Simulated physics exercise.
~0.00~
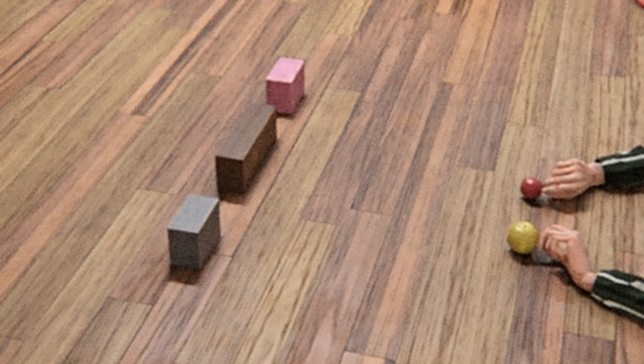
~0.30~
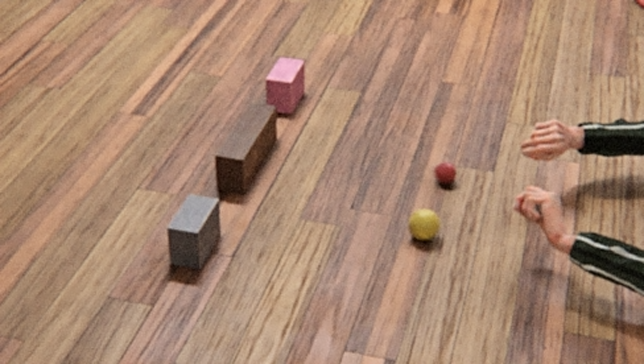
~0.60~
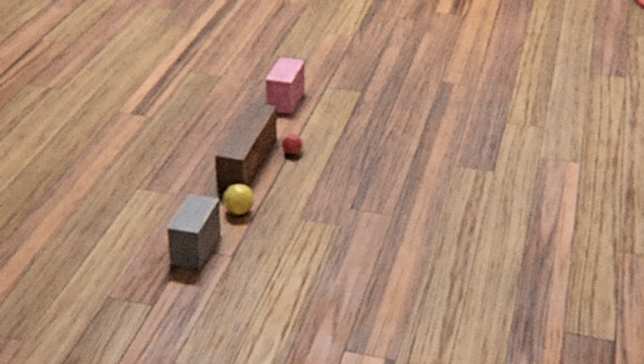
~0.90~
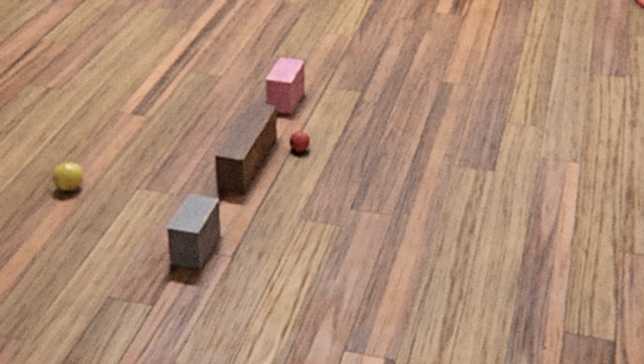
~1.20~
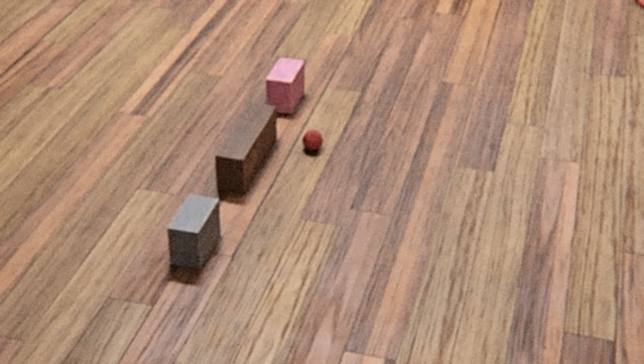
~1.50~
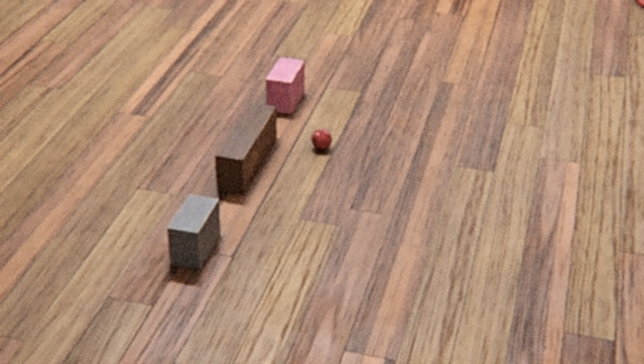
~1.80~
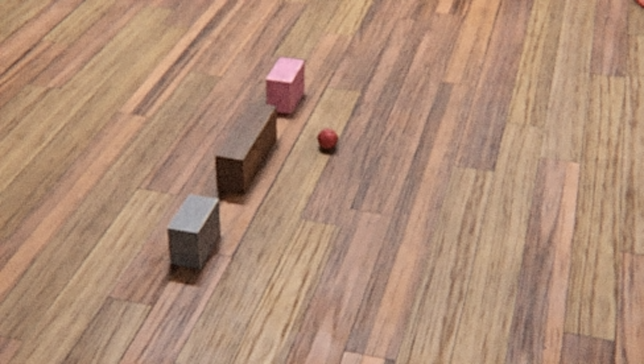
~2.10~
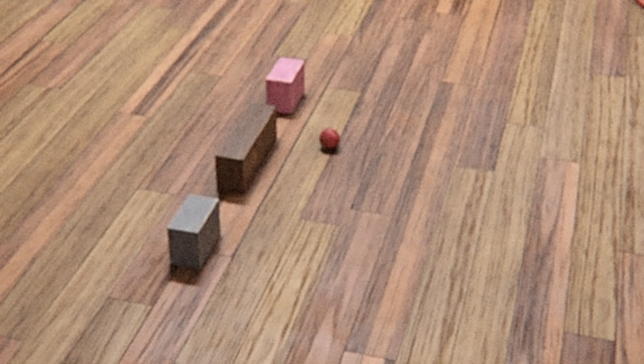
We see two hands release a yellow ball and a red ball toward a spaced row of grey, brown and pink blocks on a wooden floor; the yellow one passes through a gap and leaves view, while the red one hits a block, rolls back slightly and stops.
